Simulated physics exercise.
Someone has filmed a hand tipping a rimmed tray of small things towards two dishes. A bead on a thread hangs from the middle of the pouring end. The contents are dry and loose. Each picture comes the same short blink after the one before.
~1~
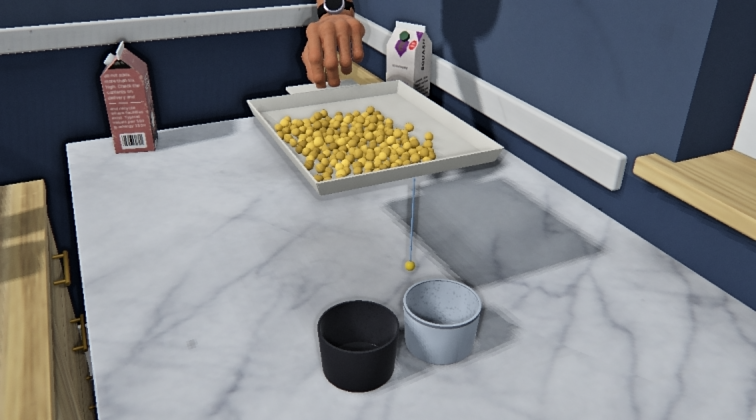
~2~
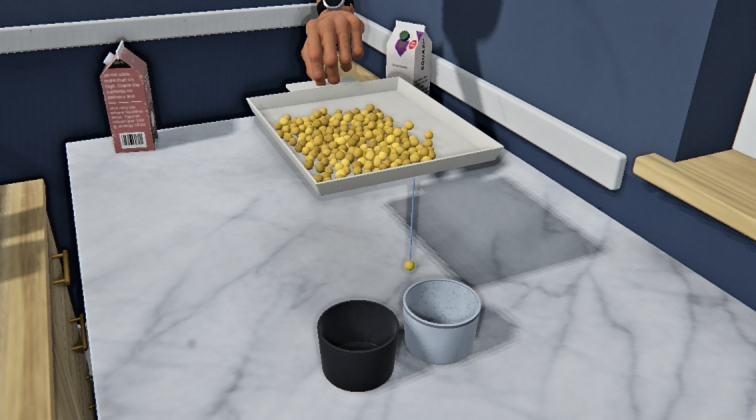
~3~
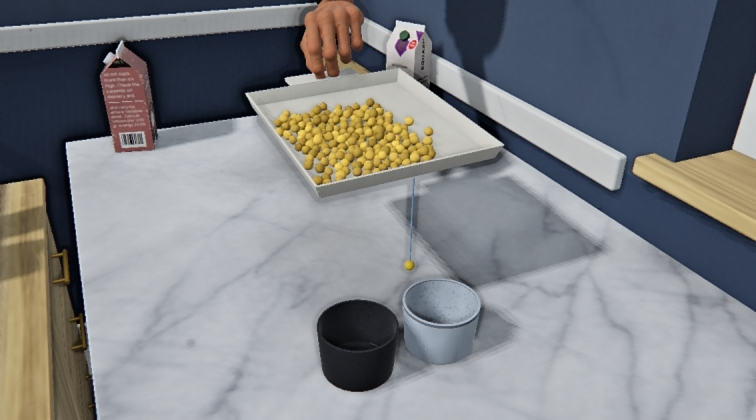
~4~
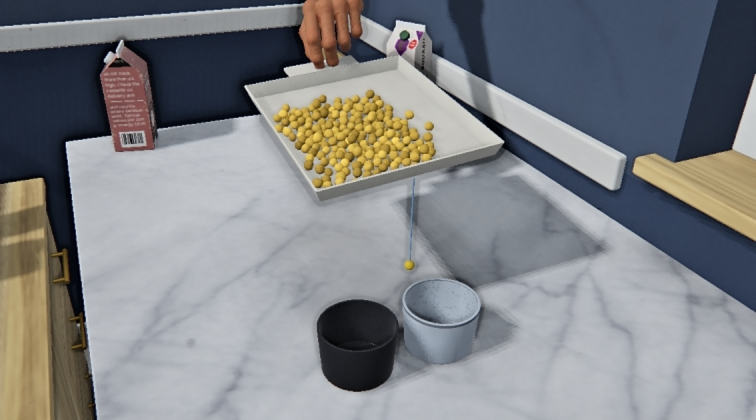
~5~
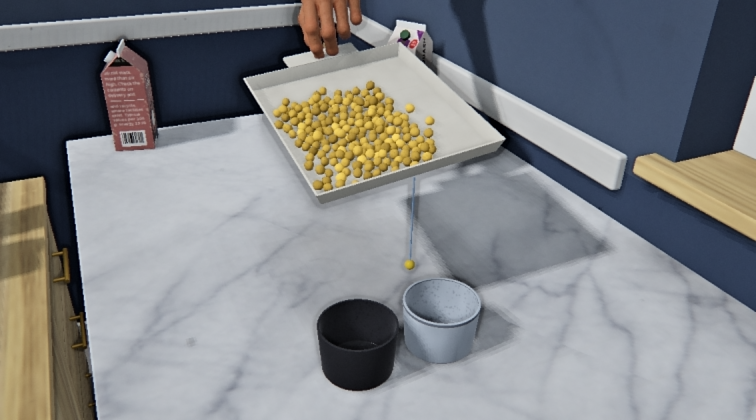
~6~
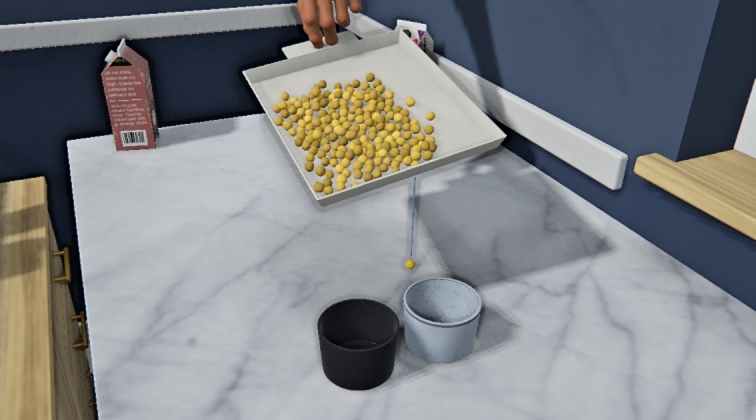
A hand at the far side of a pale rimmed tray gradually raises that edge, so the tray slants more towards the viewer and its near left corner dips slightly, while the heap of yellow balls stays in place. The steady view looks down on a grey-veined white marble counter against dark blue walls. A yellow bead hangs below the tray near a black dish and a pale blue-grey one, with cartons behind.
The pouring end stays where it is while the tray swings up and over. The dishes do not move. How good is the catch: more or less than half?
Caught overall: Under half.
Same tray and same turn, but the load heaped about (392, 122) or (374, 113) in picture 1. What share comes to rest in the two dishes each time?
About 20 and 20 per cent.
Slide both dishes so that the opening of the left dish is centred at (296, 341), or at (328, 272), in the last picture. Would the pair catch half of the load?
In turn: The smaller part; under half.
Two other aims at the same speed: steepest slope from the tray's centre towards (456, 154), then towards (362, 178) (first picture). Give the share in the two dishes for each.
First some 0, then 50 per cent.
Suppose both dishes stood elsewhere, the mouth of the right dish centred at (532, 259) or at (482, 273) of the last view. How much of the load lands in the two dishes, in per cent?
In turn 0 and 10 in a hundred.
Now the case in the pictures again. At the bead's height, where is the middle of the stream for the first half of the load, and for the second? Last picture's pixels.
Early half (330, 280), late half (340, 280).
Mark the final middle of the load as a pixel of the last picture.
Roughly at (327, 342).
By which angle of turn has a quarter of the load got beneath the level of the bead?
Around 95° of tilt.
Just after the last frame, tray tipped steeply; almost all on the tray; just a few in the left dish; just a few in the air.
A moment on, tray tipped past a quarter turn; about a tenth on the tray; roughly a quarter in the left dish; just a few in the right dish; roughly half outside both; roughly a quarter in the air.
Further on, tray tipped past a quarter turn; roughly a quarter in the left dish; just a few in the right dish; the larger part outside both.
When it is over, tray tipped past a quarter turn; roughly a quarter in the left dish; just a few in the right dish; the larger part outside both.
